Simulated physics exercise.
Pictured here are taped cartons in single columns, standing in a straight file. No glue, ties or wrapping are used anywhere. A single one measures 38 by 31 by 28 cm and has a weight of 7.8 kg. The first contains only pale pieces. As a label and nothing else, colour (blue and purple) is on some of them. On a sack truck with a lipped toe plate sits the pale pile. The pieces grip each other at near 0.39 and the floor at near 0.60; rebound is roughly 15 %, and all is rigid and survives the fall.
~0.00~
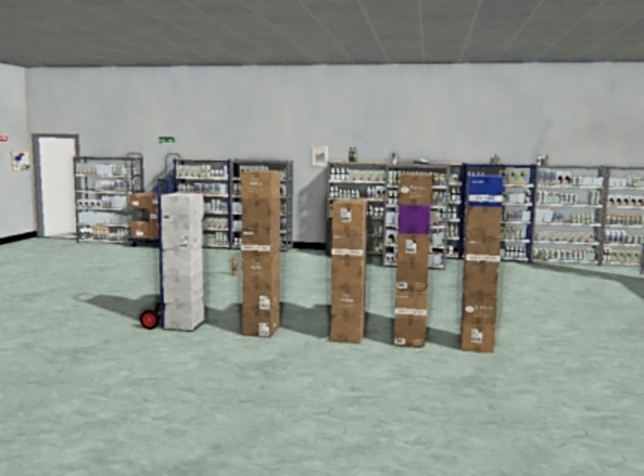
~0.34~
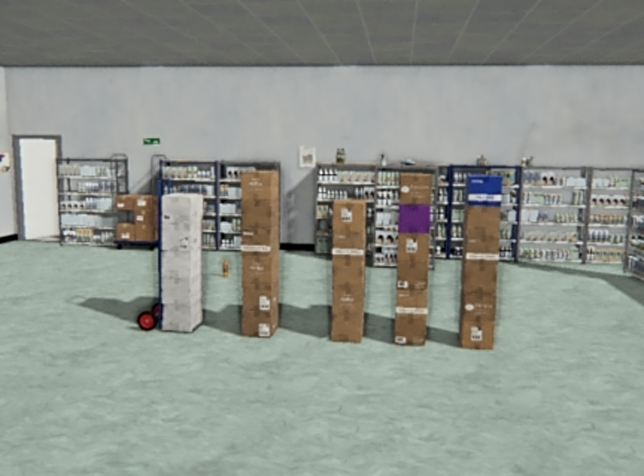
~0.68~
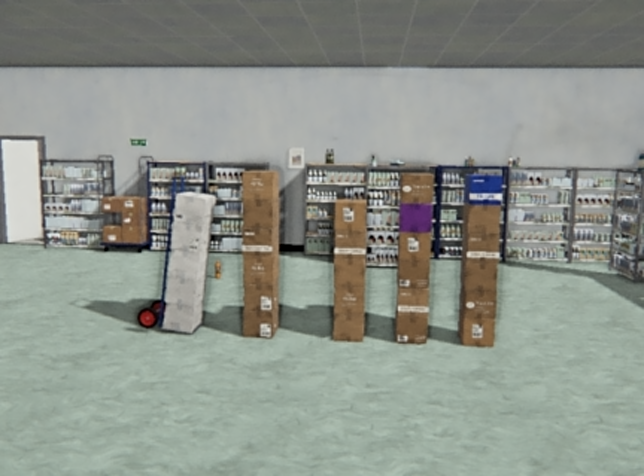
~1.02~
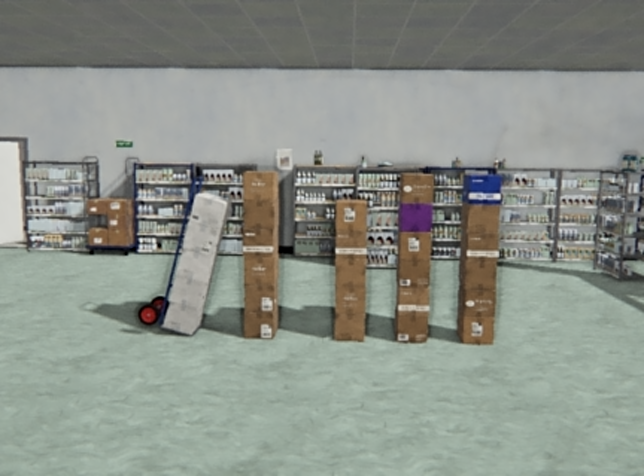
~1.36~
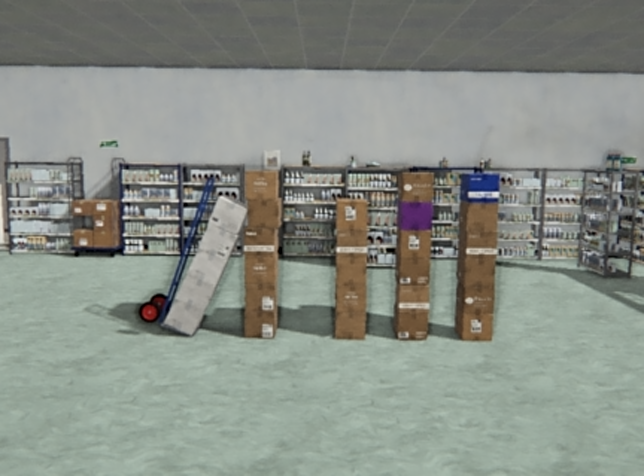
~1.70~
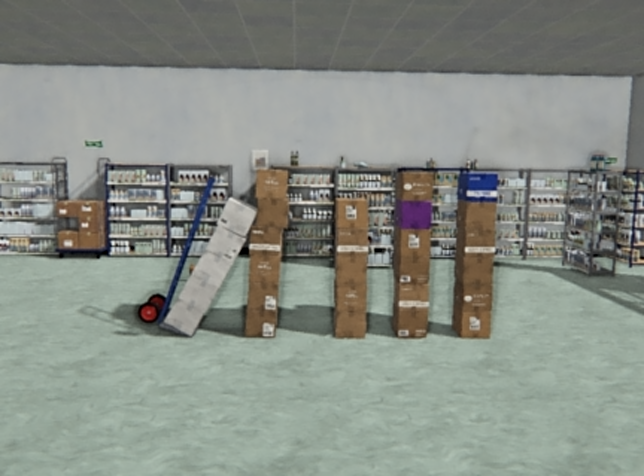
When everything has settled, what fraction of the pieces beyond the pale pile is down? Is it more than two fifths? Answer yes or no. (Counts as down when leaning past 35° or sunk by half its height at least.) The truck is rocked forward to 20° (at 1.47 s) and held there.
Yes.
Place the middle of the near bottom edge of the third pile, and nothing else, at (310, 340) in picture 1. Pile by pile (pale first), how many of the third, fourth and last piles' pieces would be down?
Third 5, fourth 6, last 6 down.
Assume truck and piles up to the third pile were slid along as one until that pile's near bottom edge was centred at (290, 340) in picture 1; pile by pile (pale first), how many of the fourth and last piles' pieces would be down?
Then fourth 0, last 0.
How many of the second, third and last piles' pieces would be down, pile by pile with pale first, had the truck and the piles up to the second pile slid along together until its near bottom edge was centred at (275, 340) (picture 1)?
Result: Second pile 6, third pile 5, last pile 6.
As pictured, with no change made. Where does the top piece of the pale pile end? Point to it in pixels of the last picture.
It should be centred near (314, 275) in the final frame.
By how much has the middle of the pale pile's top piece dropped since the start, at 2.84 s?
50 cm.
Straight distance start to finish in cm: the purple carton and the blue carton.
Distances: Purple 190, blue 260 (cm).
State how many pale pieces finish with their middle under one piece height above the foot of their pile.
For the pale pieces, I get 2.
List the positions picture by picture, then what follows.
In the first frame (each place is the centre of the face we see best; the camera moves round a little), truck frame (159, 210) 0° forward; purple carton (414, 220); blue carton (486, 192); the others all in place.
Truck frame (159, 211) 1° forward; blue carton (485, 191), in the second frame.
Truck frame (172, 209) 7° forward, top of the pale pile leaning 7°; purple carton (416, 218); the others all in place, in the third frame.
Truck frame (188, 208) 15° forward, top of the pale pile leaning 15°; purple carton (417, 218); the others all in place, in the fourth frame.
Truck frame (199, 208) 20° forward, top of the pale pile leaning 23°; purple carton (417, 216); one has shifted, in the fifth frame.
Truck frame (200, 208) 20° forward, top of the pale pile leaning 26°; purple carton (417, 215); blue carton (483, 188); steepest lean 3°, the carton at (272, 213); 6 have shifted, in the sixth frame.
By 2.84 s, 5 of the pale pile down; 6 of the 23 other cartons down; purple carton moved 44 mm.
By 3.96 s, 5 of the pale pile down; 22 of the 23 other cartons down; blue carton tilted 38°, 25 cm lower; purple carton tilted 26°, 21 cm lower.
When it is over (6.0 s), 5 of the pale pile down; 22 of the 23 other cartons down; blue carton on its side; purple carton tilted 53°, 89 cm lower. That is 96 per cent. In pixels of the last frame, middles, purple carton near (568, 298).
